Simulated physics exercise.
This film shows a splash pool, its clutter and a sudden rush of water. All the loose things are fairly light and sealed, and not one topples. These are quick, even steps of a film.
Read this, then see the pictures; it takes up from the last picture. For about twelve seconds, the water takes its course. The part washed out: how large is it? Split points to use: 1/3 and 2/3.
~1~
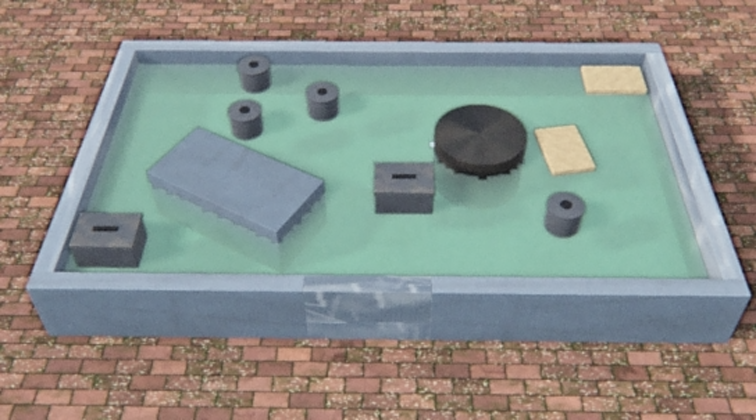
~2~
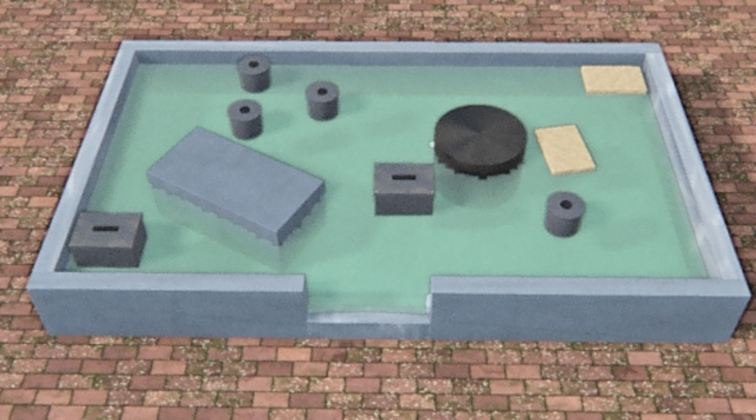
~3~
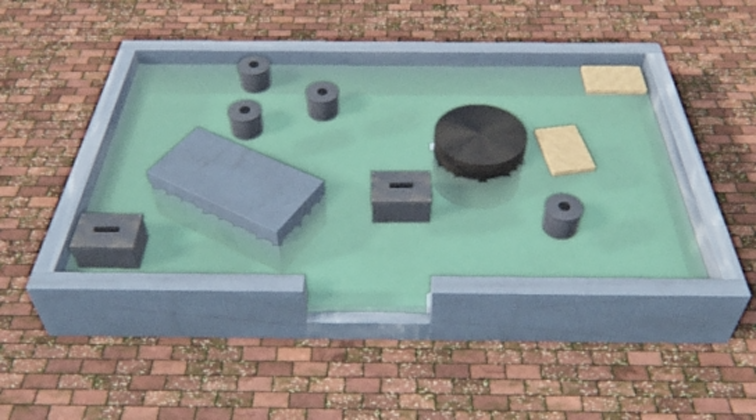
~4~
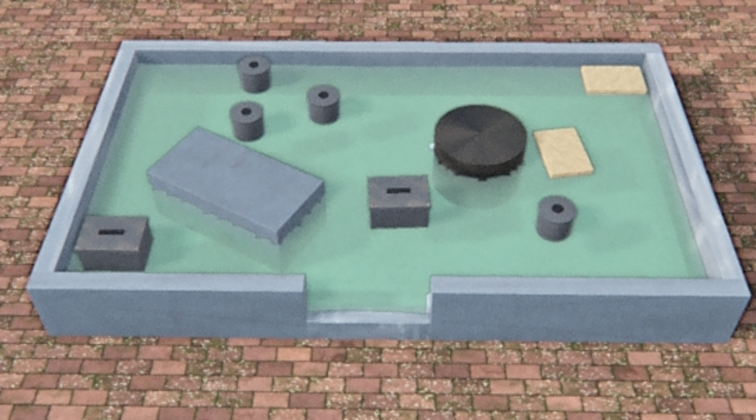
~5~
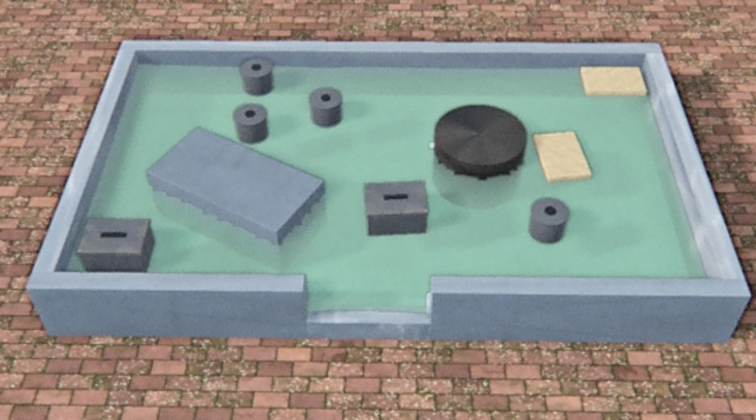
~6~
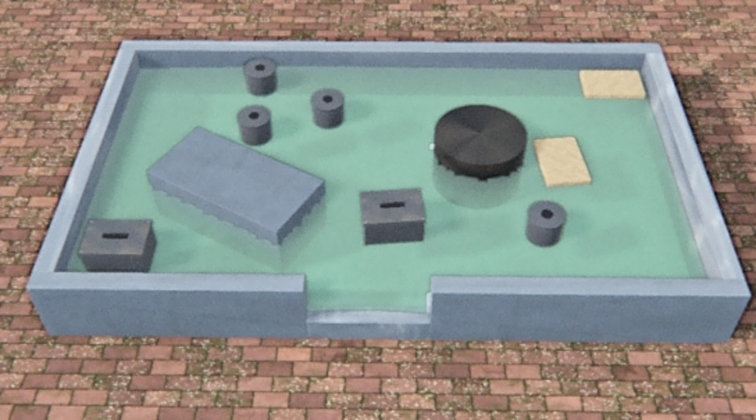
Below 1/3.
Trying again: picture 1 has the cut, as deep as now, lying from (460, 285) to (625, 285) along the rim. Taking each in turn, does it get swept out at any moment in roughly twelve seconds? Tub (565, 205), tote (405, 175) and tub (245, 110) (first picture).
My answer, each in turn: Lost, lost, not lost.
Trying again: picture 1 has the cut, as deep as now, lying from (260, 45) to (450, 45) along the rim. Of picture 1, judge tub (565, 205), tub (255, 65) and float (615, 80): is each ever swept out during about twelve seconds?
Taking them one after another, held back, then flushed away, then held back.
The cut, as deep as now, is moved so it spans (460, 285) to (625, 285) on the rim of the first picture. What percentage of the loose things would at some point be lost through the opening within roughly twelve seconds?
I'd guess around 40 percent.
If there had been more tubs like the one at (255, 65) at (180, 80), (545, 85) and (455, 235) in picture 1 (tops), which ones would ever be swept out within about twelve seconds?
In sequence: Never exits, never exits, exits.
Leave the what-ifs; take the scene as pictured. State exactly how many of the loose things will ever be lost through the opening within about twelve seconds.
I make it 1 in total.
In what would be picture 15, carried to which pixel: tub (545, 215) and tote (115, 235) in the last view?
Roughly (509, 229) for one and (140, 248) for the other.
A moment on, 0 of 8 are out; 8 afloat.
Next, 1 of 8 are out; 7 afloat.
Later, 1 of 8 are out; 7 afloat.
In the end, 1 of 8 are out; 7 afloat.
